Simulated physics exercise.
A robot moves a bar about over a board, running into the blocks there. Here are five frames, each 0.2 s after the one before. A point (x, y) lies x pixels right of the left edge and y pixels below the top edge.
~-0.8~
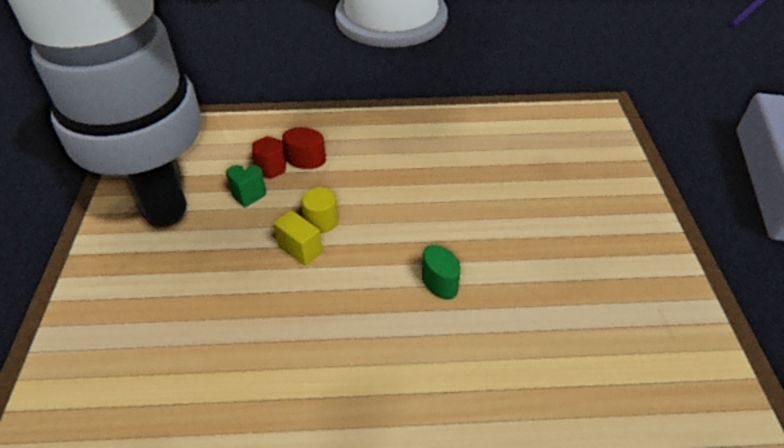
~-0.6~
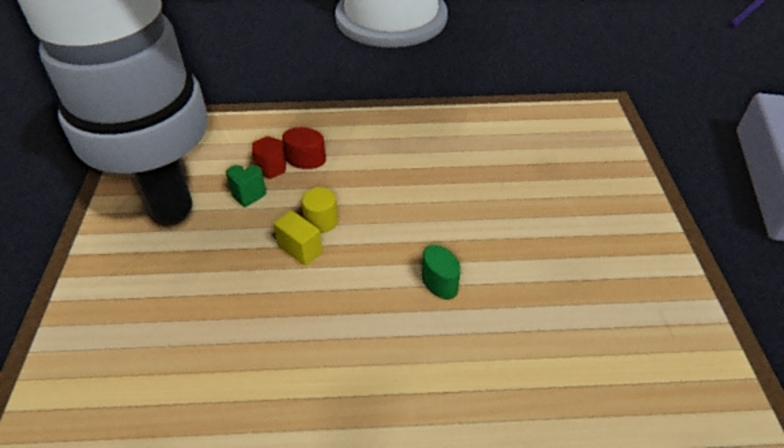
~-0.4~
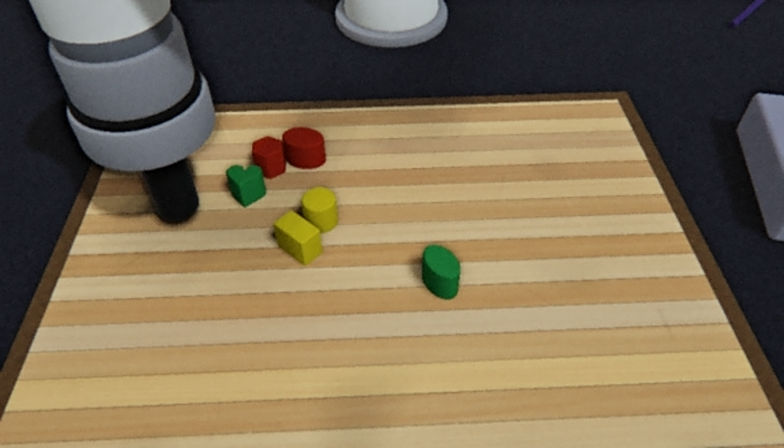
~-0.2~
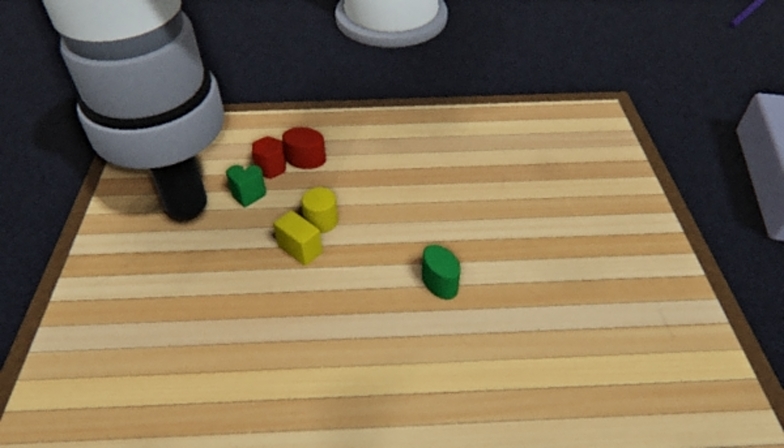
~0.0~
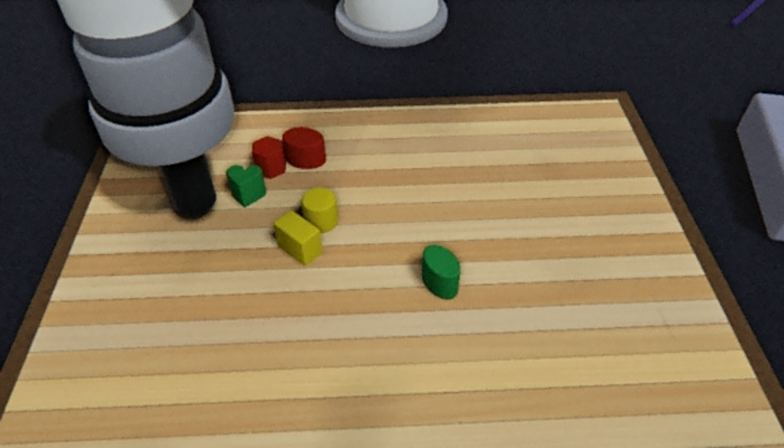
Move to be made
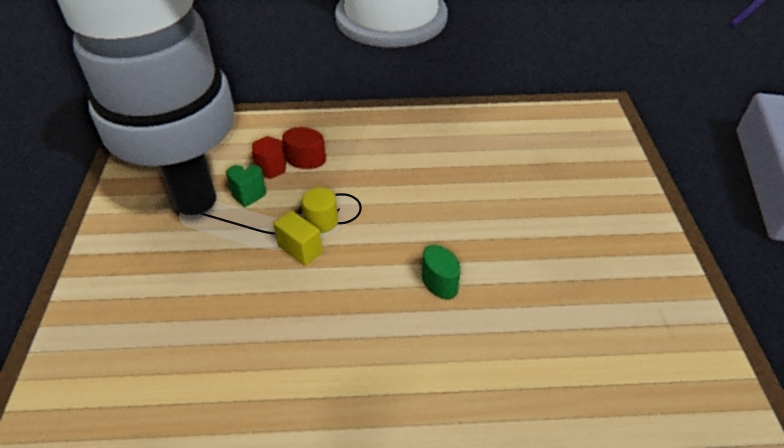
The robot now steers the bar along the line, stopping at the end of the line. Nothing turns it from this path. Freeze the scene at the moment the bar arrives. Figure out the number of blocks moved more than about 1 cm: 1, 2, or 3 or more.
My guess is two.
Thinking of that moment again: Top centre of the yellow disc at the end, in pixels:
By then it is at (374, 177).
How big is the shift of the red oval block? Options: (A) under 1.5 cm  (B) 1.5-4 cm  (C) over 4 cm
Correct choice: A.
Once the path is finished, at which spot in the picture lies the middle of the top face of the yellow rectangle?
Its top middle: (324, 233).
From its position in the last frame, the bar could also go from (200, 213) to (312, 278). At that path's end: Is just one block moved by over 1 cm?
In short: Yes.
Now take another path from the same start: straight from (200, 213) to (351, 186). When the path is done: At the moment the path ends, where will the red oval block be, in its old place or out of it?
By then it is displaced.
Path on the board, from (200, 213) through (246, 227) and (296, 232) to (340, 209).
On the path given first. One third of the way, bar at (243, 216); nothing pushed yet.
Two thirds of the way, bar at (296, 221); yellow rectangle at (321, 232), turned 15° clockwise; yellow disc at (329, 195).
At the end, bar at (339, 198); green heart in place; yellow rectangle at (324, 233), turned 20° clockwise; red oval block in place; yellow disc at (374, 177).
